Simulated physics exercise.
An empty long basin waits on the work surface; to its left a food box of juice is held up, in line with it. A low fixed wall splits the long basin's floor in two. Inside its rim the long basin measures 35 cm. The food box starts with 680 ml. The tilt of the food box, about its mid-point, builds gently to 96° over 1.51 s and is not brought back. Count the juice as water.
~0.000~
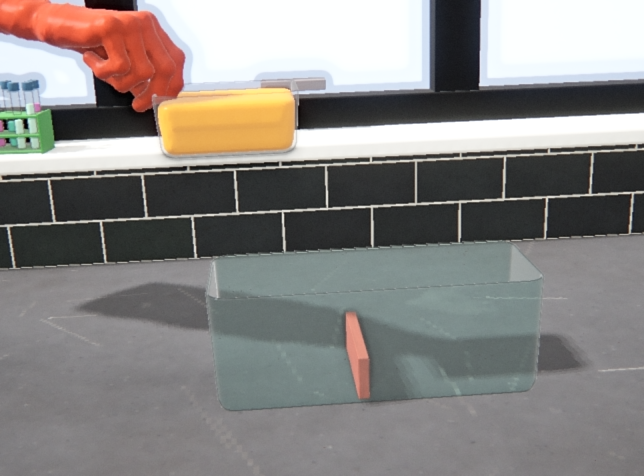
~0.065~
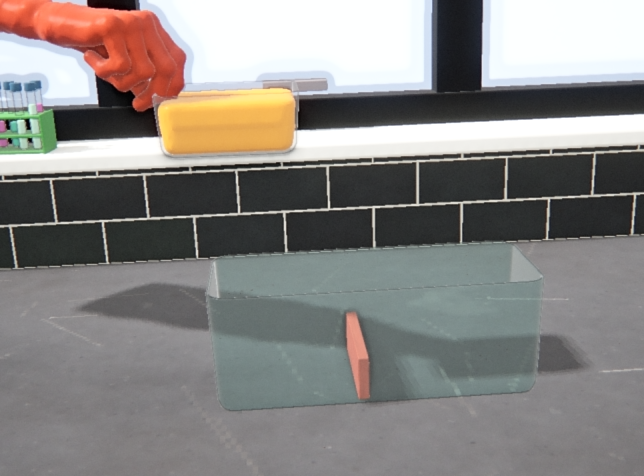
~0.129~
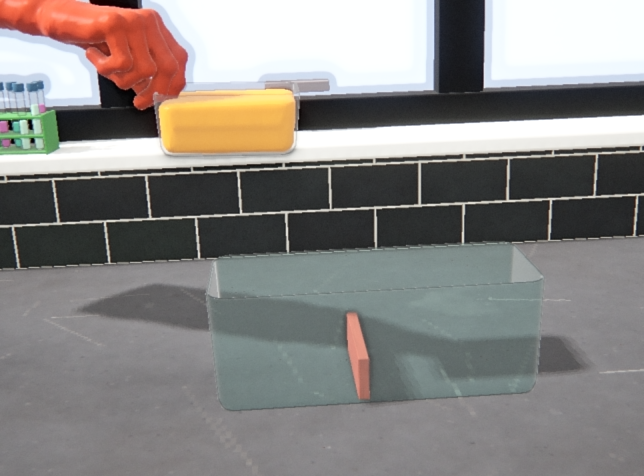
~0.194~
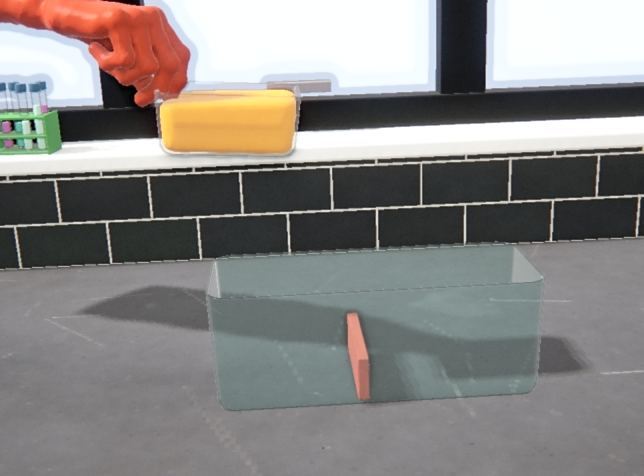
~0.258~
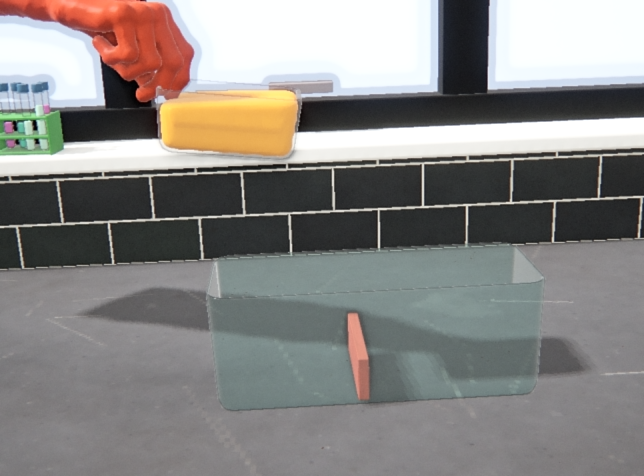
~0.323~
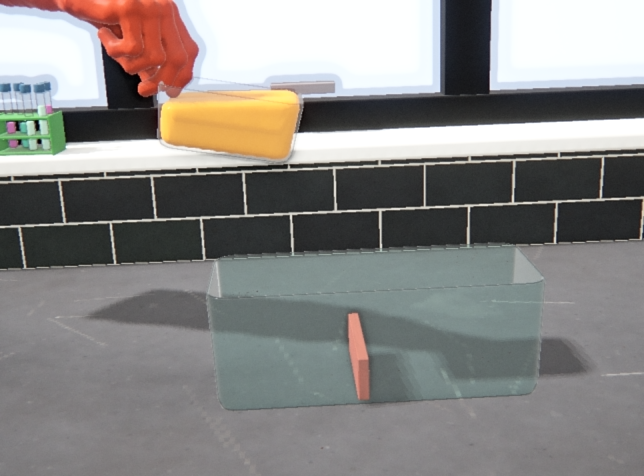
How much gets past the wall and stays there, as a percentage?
Roughly 67 per cent is past the wall.
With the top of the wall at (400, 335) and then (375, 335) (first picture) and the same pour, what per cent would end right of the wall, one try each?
First 25, then 60 per cent.
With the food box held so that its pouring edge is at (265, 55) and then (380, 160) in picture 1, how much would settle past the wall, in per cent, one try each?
In turn about 55 and 95 per cent.
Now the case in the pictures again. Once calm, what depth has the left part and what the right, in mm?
Some 10 mm on the left and 18 mm on the right.
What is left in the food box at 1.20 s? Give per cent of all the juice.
Near 10 in a hundred.
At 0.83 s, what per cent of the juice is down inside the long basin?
Some 20 per cent.
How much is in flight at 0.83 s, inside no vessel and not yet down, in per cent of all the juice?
About 38 per cent.
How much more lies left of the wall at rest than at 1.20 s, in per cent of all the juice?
About 16 per cent.
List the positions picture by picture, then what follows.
In the first picture, it leans 0°; its right rim is at (295, 87); the juice meets the walls at (162, 101) and (293, 95); the long basin's rim runs from (210, 278) to (527, 260); the wall's top is at (357, 335).
In the second picture, it leans 0°; its right rim is at (296, 88); the juice meets the walls at (162, 101) and (294, 95).
In the third picture, it leans 2°; its right rim is at (297, 90); the juice meets the walls at (164, 100) and (294, 96).
In the fourth picture, it leans 4°; its right rim is at (298, 93); the juice meets the walls at (165, 100) and (296, 96).
In the fifth picture, it leans 7°; its right rim is at (299, 96); the juice meets the walls at (166, 100) and (297, 97).
In the sixth picture, it leans 10°; its right rim is at (301, 101); the juice meets the walls at (166, 100) and (300, 97).
By 0.83 s the tilt is 55° and 43 per cent is still to pour, 3 is left of the wall and 18 right of it.
By 1.20 s the tilt is 86° and 10 per cent is still to pour, 13 is left of the wall and 67 right of it.
By 1.59 s the tilt is 96° and 1 per cent is still to pour, 27 is left of the wall and 67 right of it.
By 2.01 s the tilt is 96° and 0 per cent is still to pour, 29 is left of the wall and 67 right of it.
At rest 29 per cent lies left of the wall, 67 right of it and 4 outside.
